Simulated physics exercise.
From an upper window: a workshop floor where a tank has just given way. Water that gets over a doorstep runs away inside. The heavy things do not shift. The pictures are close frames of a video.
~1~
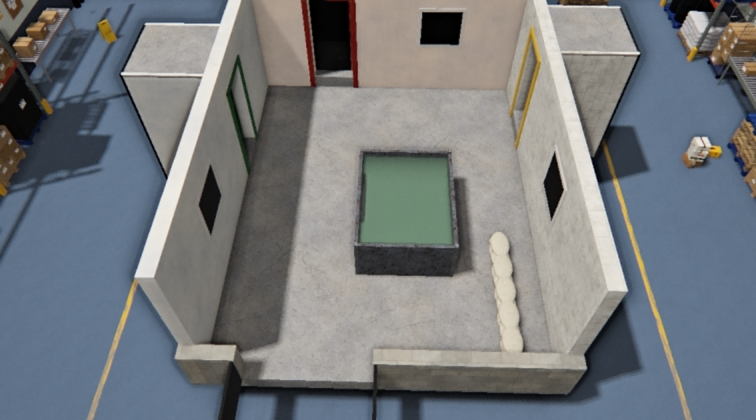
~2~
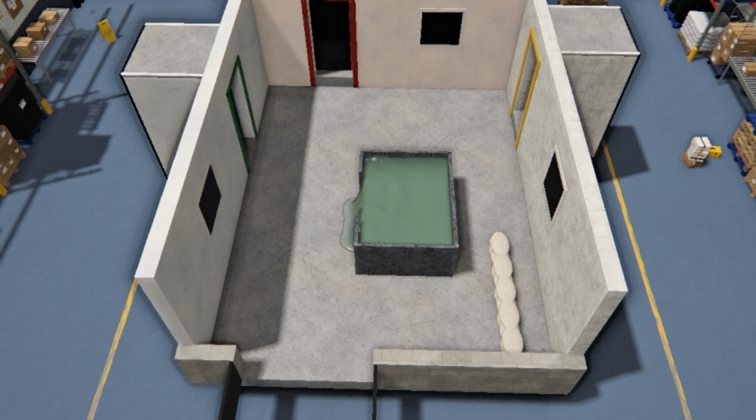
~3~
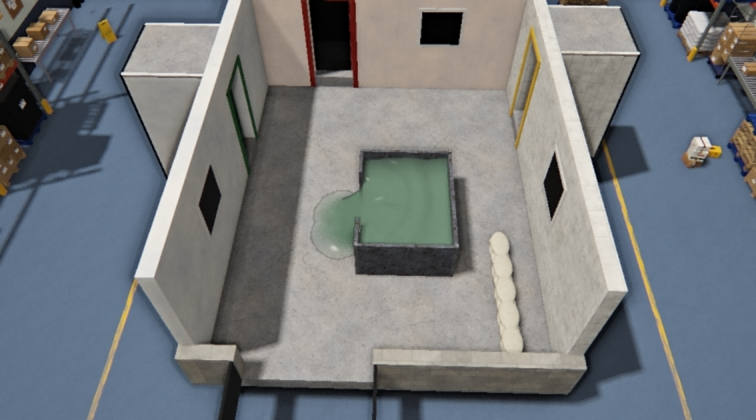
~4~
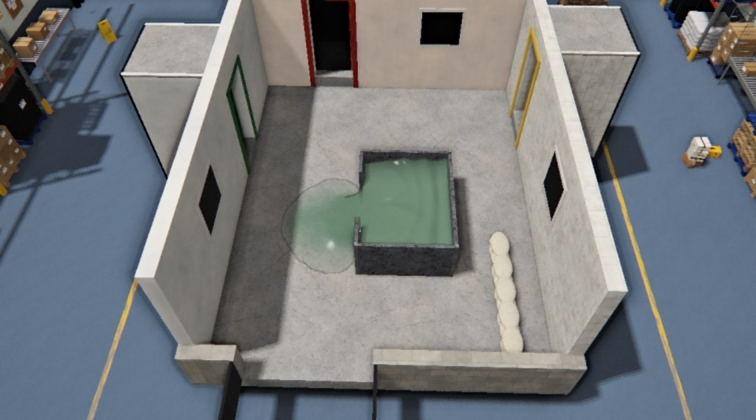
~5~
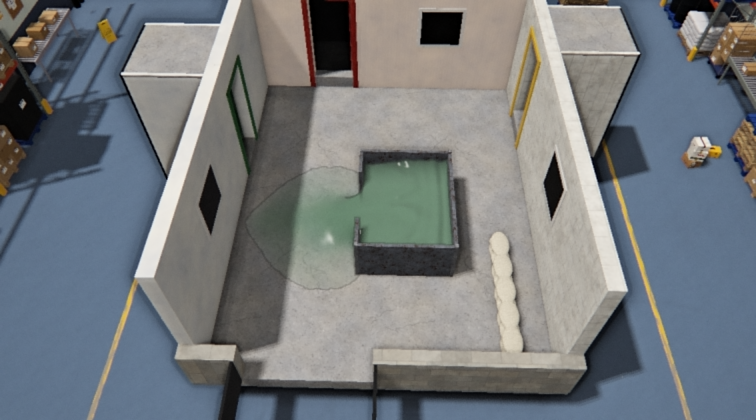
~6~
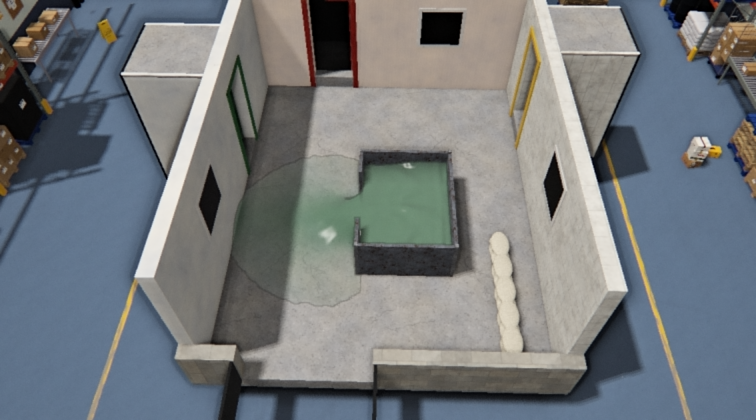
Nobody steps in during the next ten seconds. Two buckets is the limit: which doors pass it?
One by one: The green door floods; the yellow door holds within the limit; the red door holds within the limit.
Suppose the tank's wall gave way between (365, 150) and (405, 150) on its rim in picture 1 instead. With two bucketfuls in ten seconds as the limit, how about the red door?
My reading: The red one lets less in.
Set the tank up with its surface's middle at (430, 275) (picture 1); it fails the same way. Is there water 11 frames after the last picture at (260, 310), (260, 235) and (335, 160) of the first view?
In that order: Covered, wet, dry.
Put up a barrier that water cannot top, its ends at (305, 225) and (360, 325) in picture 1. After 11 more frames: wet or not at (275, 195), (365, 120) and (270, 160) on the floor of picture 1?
As listed: Flooded, dry, flooded.
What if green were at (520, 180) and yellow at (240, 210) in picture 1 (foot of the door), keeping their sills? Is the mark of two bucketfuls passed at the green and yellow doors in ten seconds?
One by one: Green door is under; yellow door takes more.
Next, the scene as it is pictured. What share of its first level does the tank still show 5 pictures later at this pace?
Near 60 in a hundred.
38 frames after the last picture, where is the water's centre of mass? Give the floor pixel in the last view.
Around (353, 199).
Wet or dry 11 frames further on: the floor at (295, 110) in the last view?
Answer: Awash.
A moment on, water covers 25 % of the floor; the green door under two buckets in, the yellow door not reached, the red door not reached.
Next, water covers 30 % of the floor; the green door over two buckets in, the yellow door not reached, the red door not reached.
Then, water covers 50 % of the floor; the green door over two buckets in, the yellow door not reached, the red door wet at the sill, nothing in.
Later, water covers 80 % of the floor; the green door over two buckets in, the yellow door wet at the sill, nothing in, the red door wet at the sill, nothing in.
In the end, water covers 95 % of the floor; the green door over two buckets in, the yellow door wet at the sill, nothing in, the red door wet at the sill, nothing in.
